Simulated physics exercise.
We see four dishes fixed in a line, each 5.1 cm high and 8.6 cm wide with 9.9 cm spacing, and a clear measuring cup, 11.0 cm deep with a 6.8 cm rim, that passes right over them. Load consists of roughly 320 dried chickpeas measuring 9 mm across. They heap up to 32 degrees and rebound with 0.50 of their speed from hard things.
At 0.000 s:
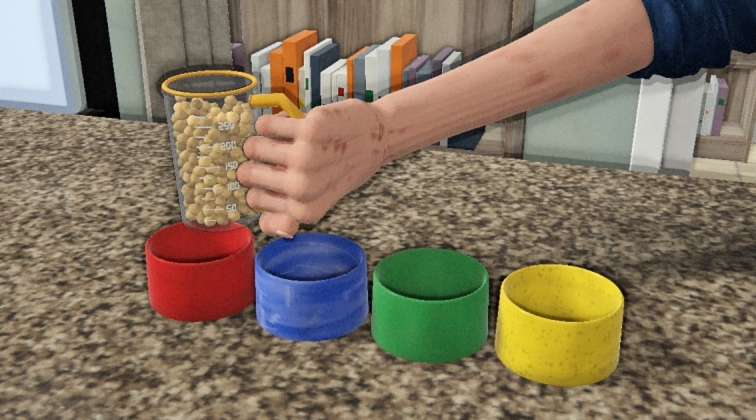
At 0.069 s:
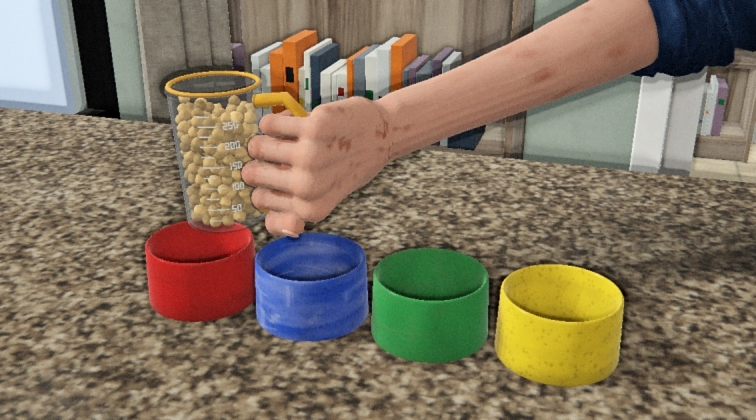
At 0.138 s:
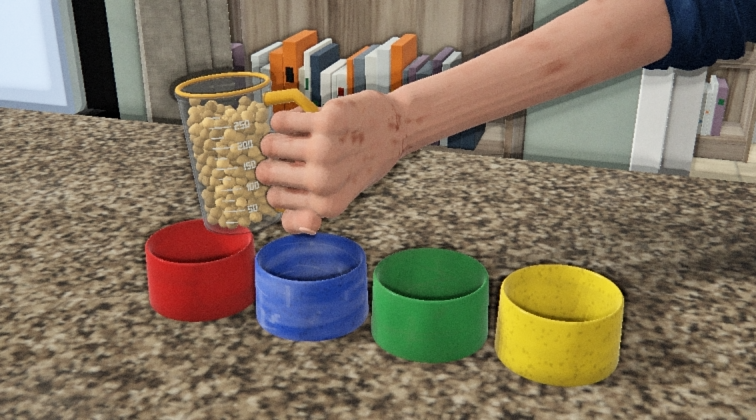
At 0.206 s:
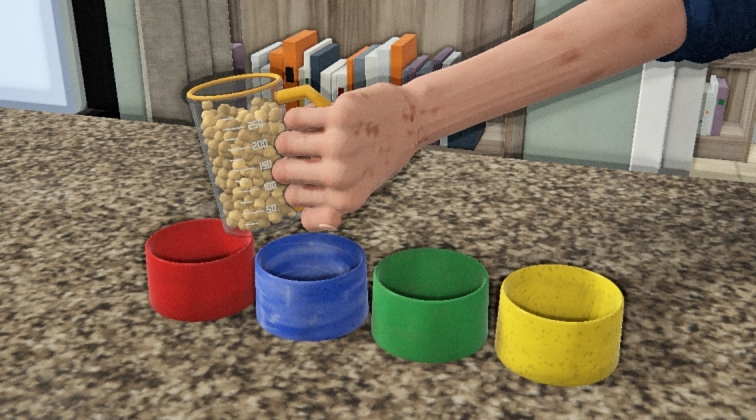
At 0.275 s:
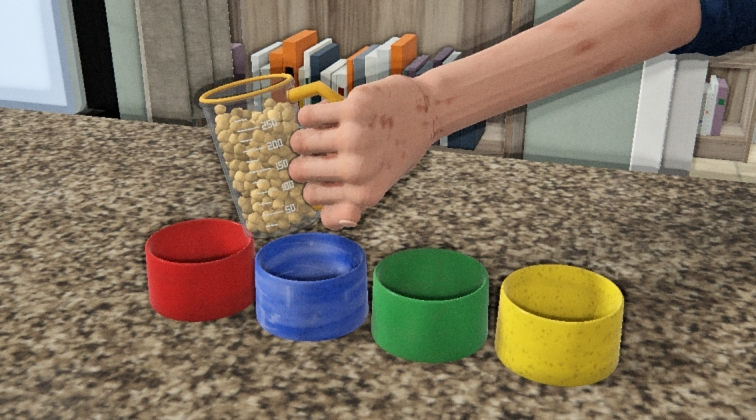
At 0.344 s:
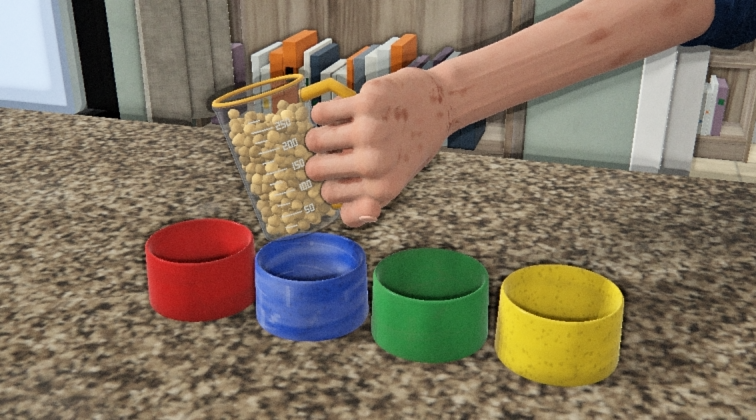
The video shows a hand holding a clear measuring cup of chickpeas behind a row of red, blue, green and yellow dishes on a speckled countertop, moving it a short way right while gradually tilting it to the left.
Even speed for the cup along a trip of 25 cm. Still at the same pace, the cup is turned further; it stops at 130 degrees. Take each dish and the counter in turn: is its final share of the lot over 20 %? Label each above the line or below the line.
Red dish: Below the line; blue dish: Below the line; green dish: Above the line; yellow dish: Below the line; counter: Below the line.
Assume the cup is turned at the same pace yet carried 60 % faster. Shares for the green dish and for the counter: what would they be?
Green 90, counter 10.
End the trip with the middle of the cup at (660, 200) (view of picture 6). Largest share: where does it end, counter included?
That'd be yellow, it takes the most.
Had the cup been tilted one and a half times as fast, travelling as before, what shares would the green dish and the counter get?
The green dish would get 90 and the counter 10.
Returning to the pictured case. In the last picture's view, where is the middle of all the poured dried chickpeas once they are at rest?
Resting centre estimate: Around (436, 298).
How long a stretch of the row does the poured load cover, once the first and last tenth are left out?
6 cm, roughly.
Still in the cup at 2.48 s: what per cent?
0 %.
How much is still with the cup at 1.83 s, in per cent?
Close to 90 % of the load.
After 1.24 s, tilt 69 degrees; cup holds 100 %.
After 1.83 s, tilt 104 degrees; cup holds 90 %, green 10 %.
After 2.48 s, tilt 130 degrees; cup holds 0 %, green 95 %.
By 3.0 s all is still; red 0 %, blue 0 %, green 95 %, yellow 0 %, counter 5 %.
